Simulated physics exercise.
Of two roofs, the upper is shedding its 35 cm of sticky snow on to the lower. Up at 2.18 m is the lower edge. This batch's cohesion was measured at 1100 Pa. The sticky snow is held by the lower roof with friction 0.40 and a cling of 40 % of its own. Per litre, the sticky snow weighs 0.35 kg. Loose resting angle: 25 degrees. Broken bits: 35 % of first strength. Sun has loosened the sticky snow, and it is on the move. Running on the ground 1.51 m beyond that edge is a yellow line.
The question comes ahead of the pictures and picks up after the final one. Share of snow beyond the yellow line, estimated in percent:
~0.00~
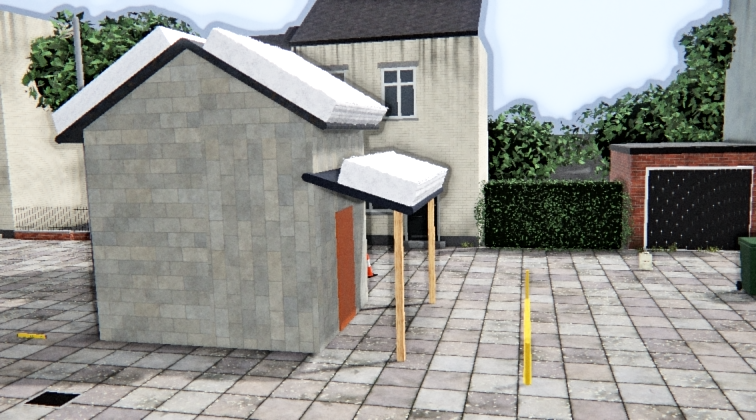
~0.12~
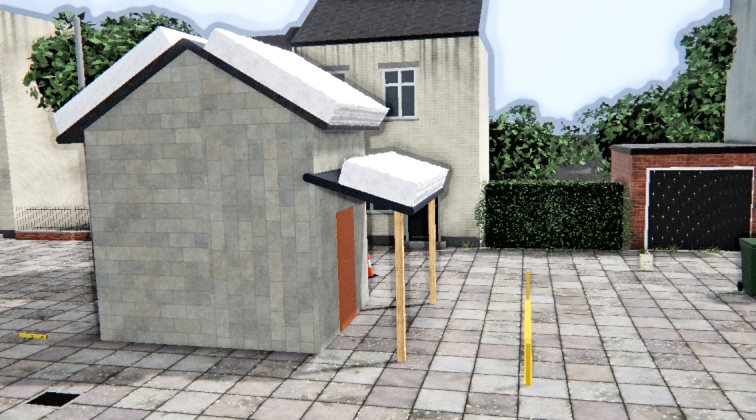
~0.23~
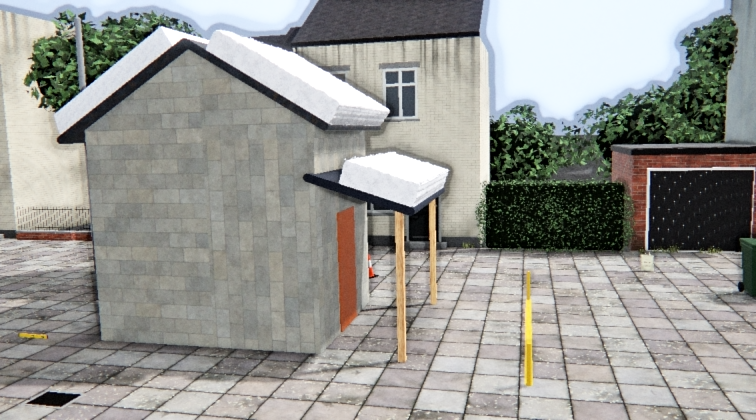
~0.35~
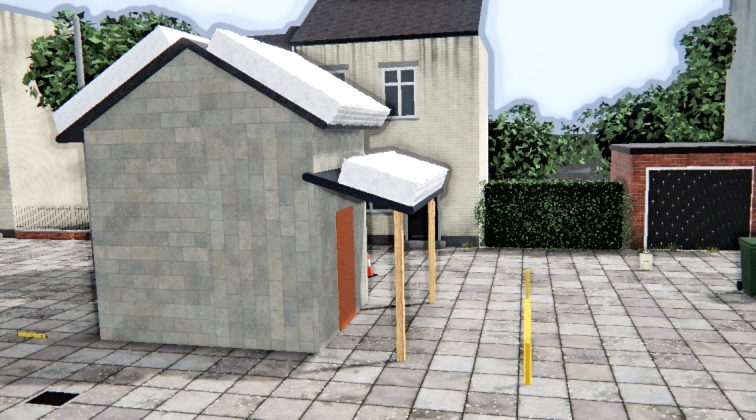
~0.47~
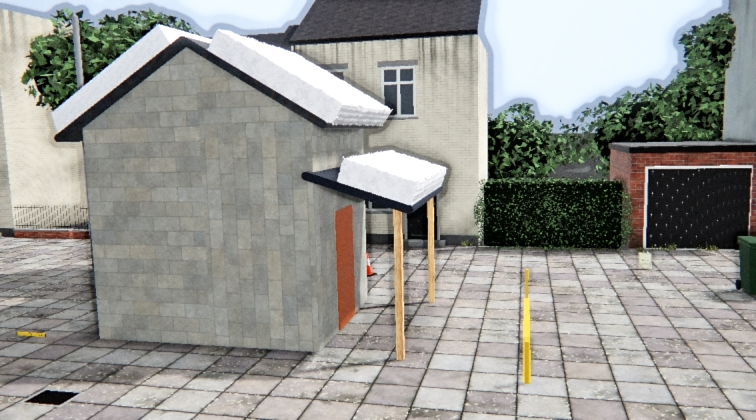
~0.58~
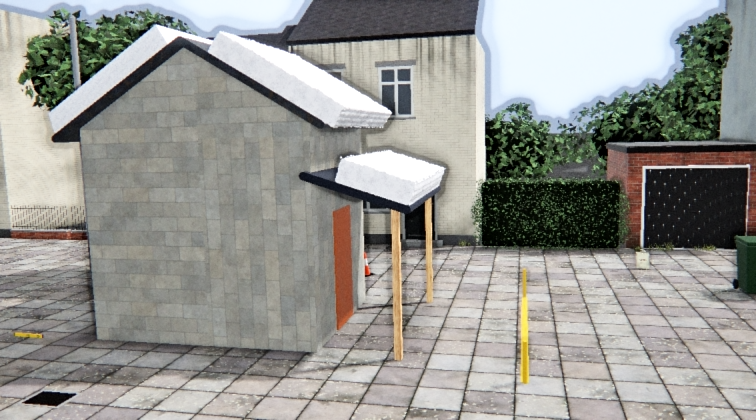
Approximately 2 percent.
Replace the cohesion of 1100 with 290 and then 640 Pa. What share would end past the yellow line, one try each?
Respectively, close to 40 % and close to 20 %.
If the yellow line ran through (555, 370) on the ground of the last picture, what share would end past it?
With the line there, around 0 % would finish beyond it.
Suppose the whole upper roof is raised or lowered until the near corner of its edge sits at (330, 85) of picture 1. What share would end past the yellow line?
That would come to around 25 %.
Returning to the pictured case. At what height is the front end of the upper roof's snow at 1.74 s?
2.6 m, more or less.
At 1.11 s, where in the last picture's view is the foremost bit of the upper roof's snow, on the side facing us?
Close to pixel (371, 148).
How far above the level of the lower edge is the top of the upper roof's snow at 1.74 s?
1.8 m or thereabouts.
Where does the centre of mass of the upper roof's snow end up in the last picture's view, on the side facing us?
That point lands roughly at (437, 286).
After 1.11 s, none is below the lower edge and 0 % is past the line.
After 1.74 s, none is below the lower edge and 0 % is past the line.
After 2.37 s, 3 % is below the lower edge and 0 % is past the line.
After 3.00 s, 35 % is below the lower edge and 0 % is past the line.
After 4.80 s, at the end, 56 % is below the lower edge and 2 % is past the line.
